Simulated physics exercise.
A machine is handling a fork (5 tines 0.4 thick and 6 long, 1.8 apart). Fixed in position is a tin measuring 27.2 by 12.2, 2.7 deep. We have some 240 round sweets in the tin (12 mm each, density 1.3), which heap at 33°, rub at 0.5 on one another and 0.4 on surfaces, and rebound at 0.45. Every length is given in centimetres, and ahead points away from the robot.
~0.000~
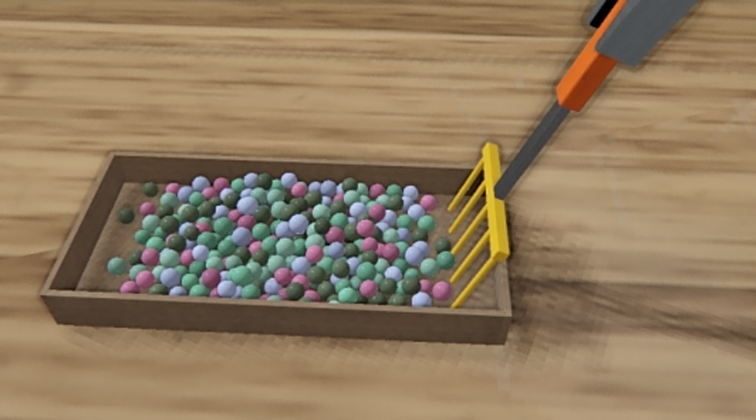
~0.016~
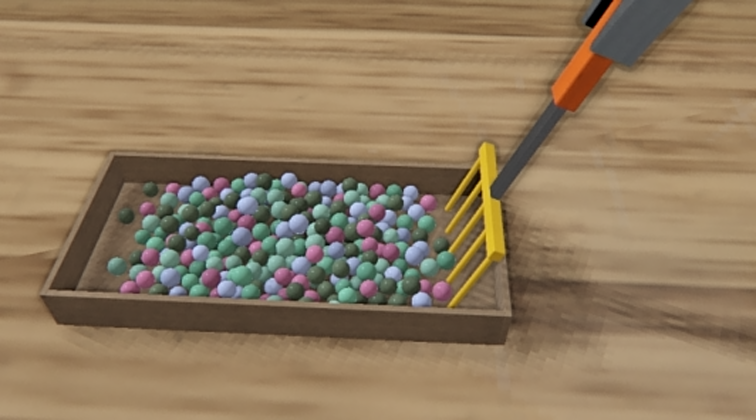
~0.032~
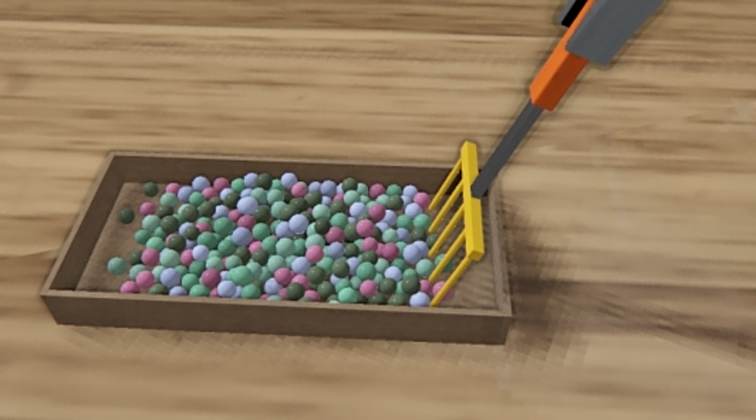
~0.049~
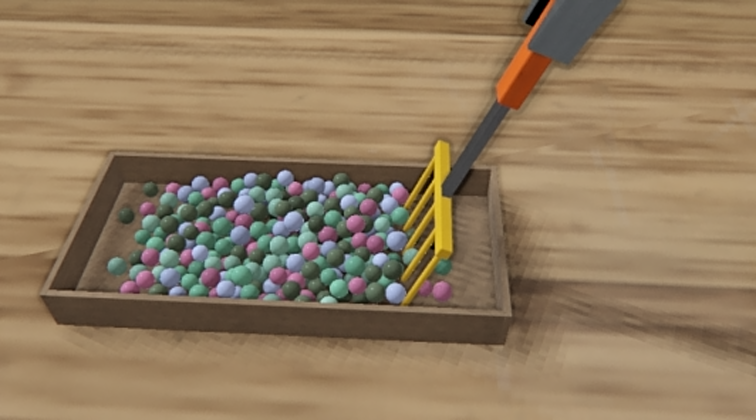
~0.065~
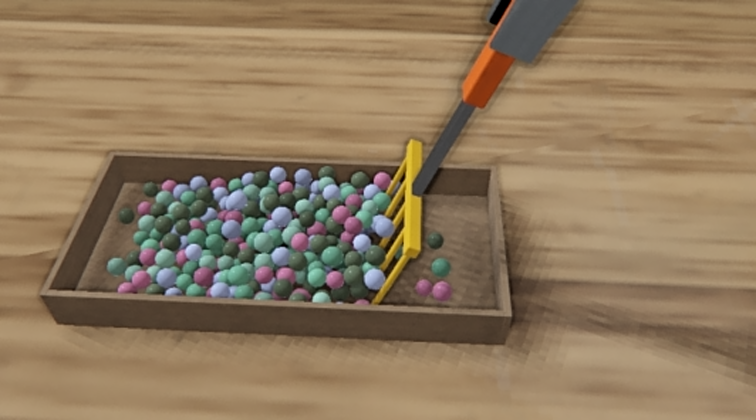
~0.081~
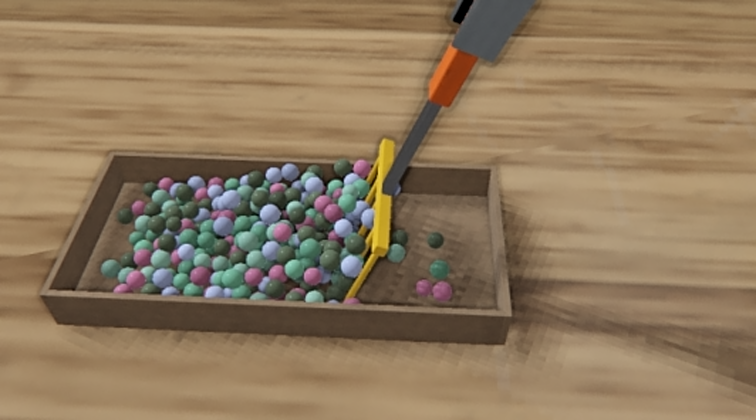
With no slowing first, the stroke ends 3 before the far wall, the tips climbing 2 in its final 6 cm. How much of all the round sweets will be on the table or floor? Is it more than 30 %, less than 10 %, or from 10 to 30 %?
More than 30 %.
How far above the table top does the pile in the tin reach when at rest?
I'd guess close to 3.0 centimetres.
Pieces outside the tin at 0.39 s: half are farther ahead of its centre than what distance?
I'd say around 28 centimetres.
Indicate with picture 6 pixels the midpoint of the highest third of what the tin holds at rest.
I'd say close to (139, 222).
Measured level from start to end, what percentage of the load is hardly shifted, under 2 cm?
Around 10 in a hundred.
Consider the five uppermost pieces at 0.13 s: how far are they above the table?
They are around 7 cm above the table.
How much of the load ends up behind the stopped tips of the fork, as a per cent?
About 40 percent of the load.
By 0.13 s, sloping 69°, highest piece 8 above the table; 241 in the tin, 2 in flight or on the tool.
By 0.17 s, sloping 69°, highest piece 9 above the table; 239 in the tin, 4 in flight or on the tool.
By 0.39 s, sloping 69°, highest piece 18 above the table; 134 in the tin, 101 on the table or floor, 8 in flight or on the tool.
By 1.09 s, sloping 69°, highest piece 3 above the table; 134 in the tin, 109 on the table or floor.
Final count, 134 in the tin, 109 on the table or floor. That is 45 % on the table or floor.
